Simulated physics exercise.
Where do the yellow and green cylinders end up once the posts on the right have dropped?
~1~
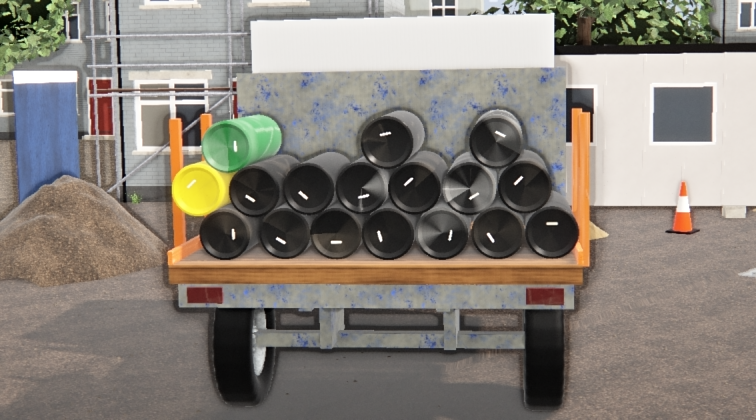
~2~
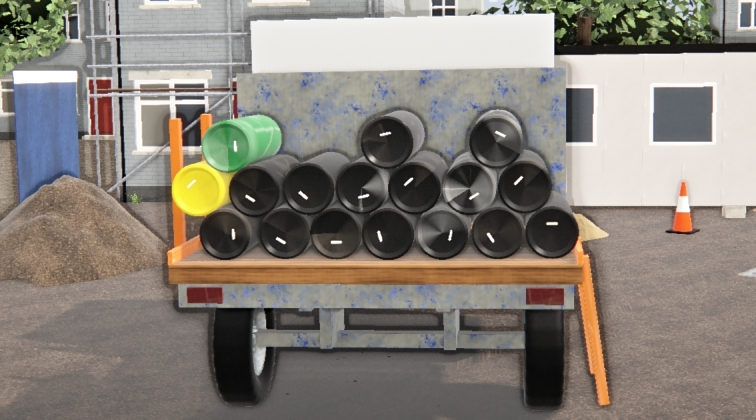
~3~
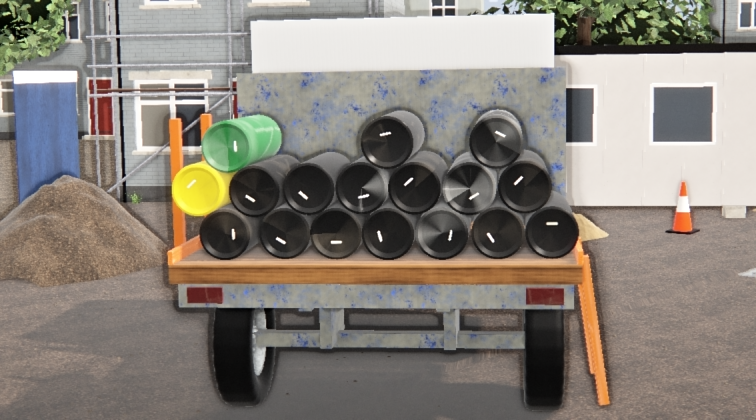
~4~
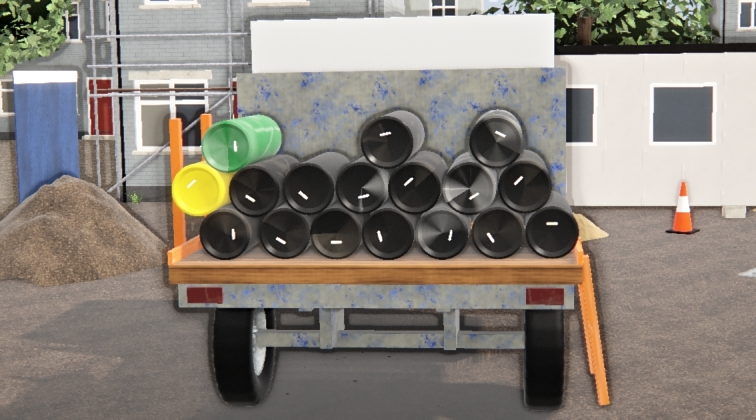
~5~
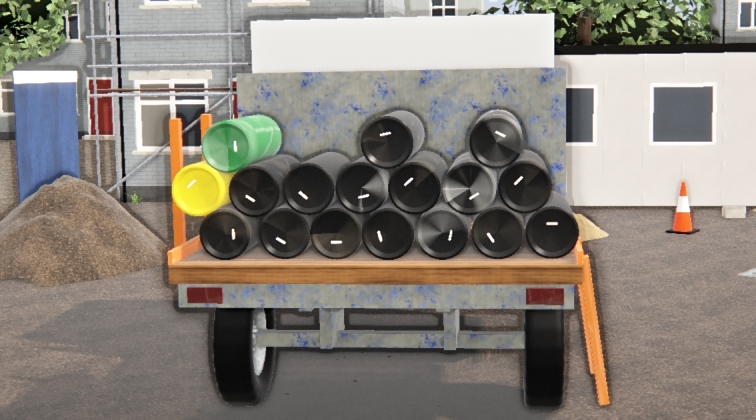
Both stay aboard the flatbed, still resting in their places on the left side of the stack.
The orange posts on the right side of a parked flatbed dropped down and hung below the deck, yet the stacked black cylinders, along with the yellow and green ones on the left, stayed in place, and none had fallen off by the end.
